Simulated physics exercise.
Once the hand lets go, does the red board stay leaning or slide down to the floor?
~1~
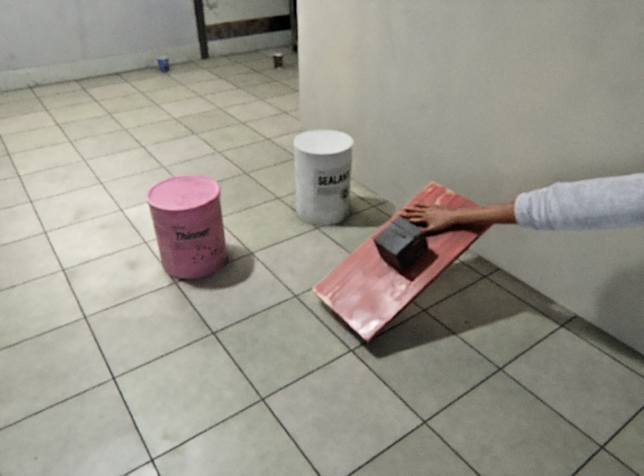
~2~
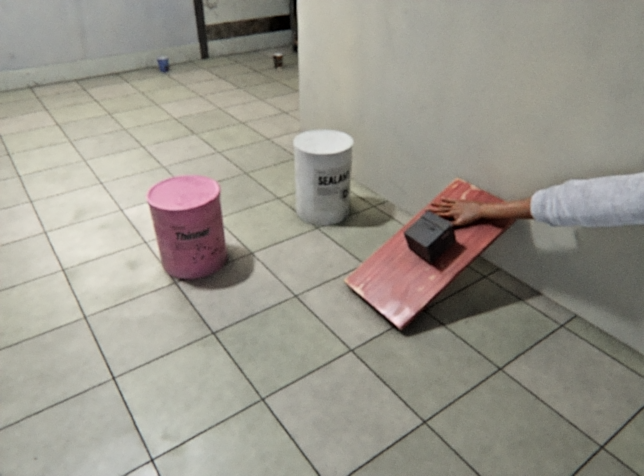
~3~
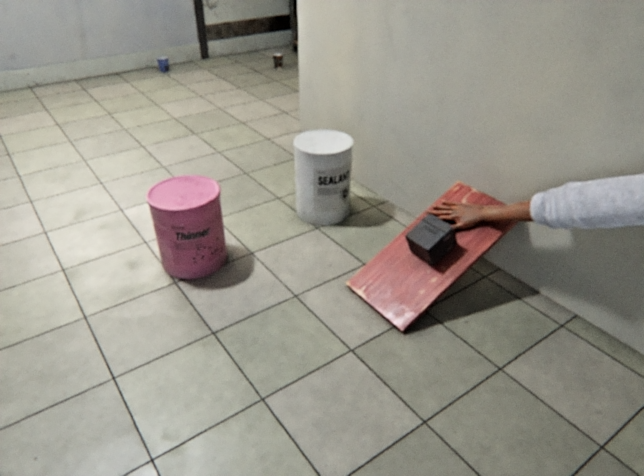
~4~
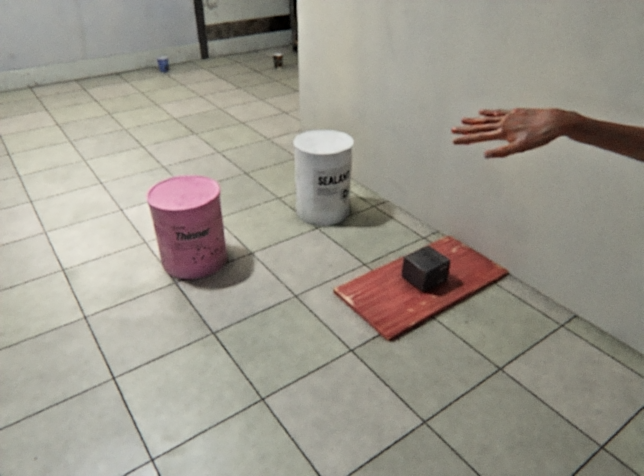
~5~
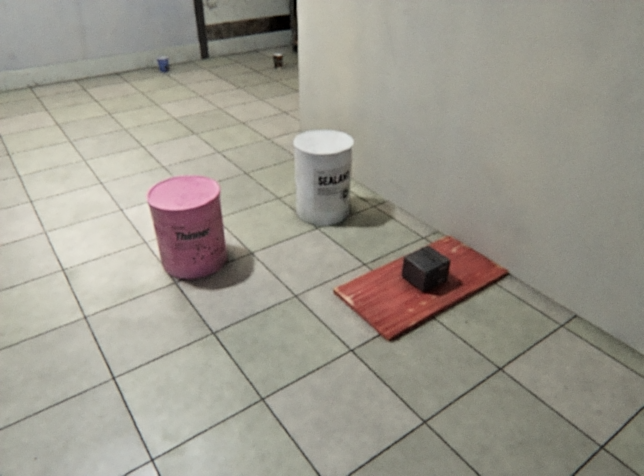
The red board slides down and ends up lying flat on the tiled floor, with the dark block resting on top of it.
